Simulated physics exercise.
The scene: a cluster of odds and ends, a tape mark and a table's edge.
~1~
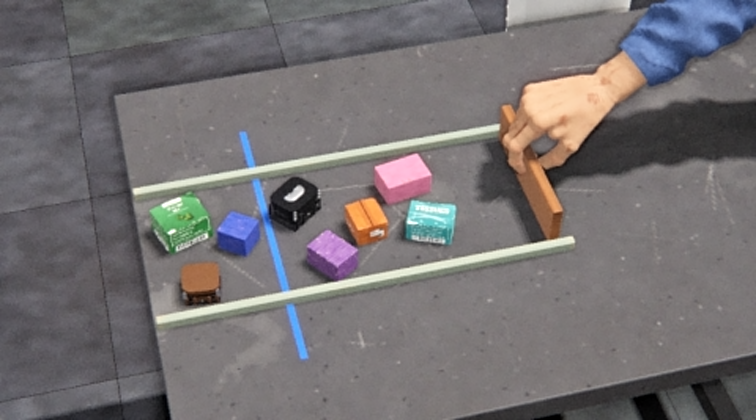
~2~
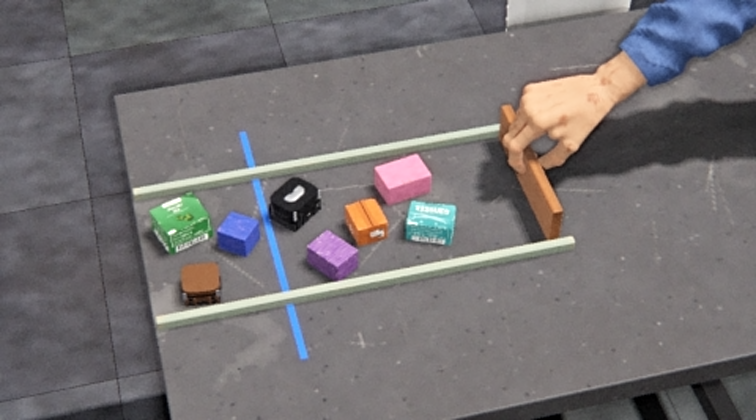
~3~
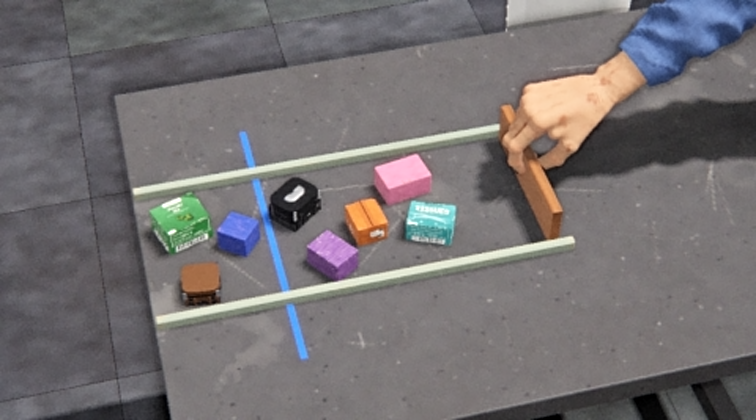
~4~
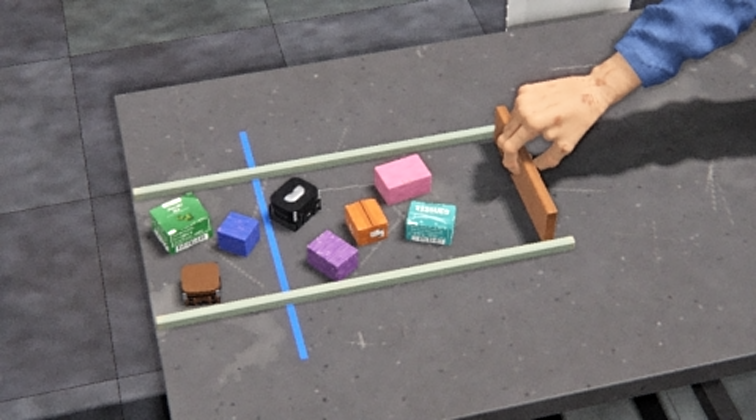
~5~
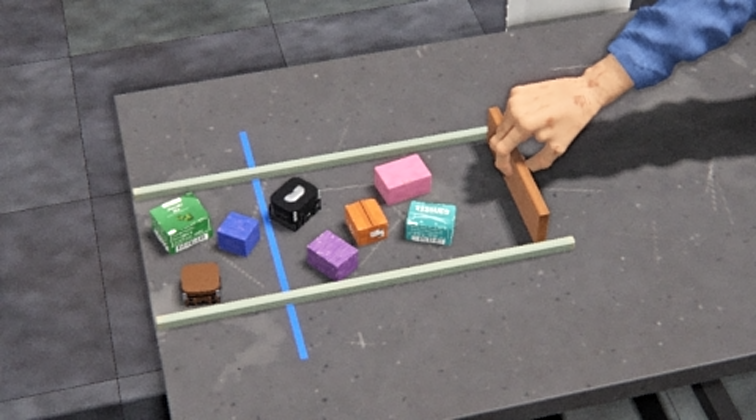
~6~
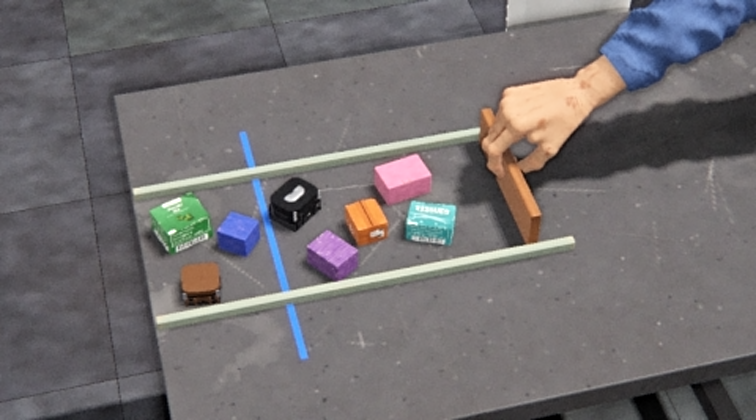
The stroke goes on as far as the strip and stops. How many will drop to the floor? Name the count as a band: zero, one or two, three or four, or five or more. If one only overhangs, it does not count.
The count falls in the zero band.
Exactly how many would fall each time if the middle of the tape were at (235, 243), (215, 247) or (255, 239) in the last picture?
Try 1: 2; try 2: 2; try 3: 0.
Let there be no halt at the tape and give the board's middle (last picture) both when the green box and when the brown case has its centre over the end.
Around (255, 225), then around (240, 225).
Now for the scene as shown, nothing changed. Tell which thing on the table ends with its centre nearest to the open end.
Closest in the end is the green box.
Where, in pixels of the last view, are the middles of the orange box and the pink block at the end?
Near (252, 229) and (240, 206).
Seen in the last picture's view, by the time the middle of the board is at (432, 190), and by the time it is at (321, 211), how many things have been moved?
The first number is 2, the next one 6.
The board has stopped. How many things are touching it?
It's touching 3 at the end.
A little later, none off yet; green box at rest near (181, 224); brown case at rest near (201, 285); blue block at rest near (239, 234).
When it is over, the number that fall off is zero.
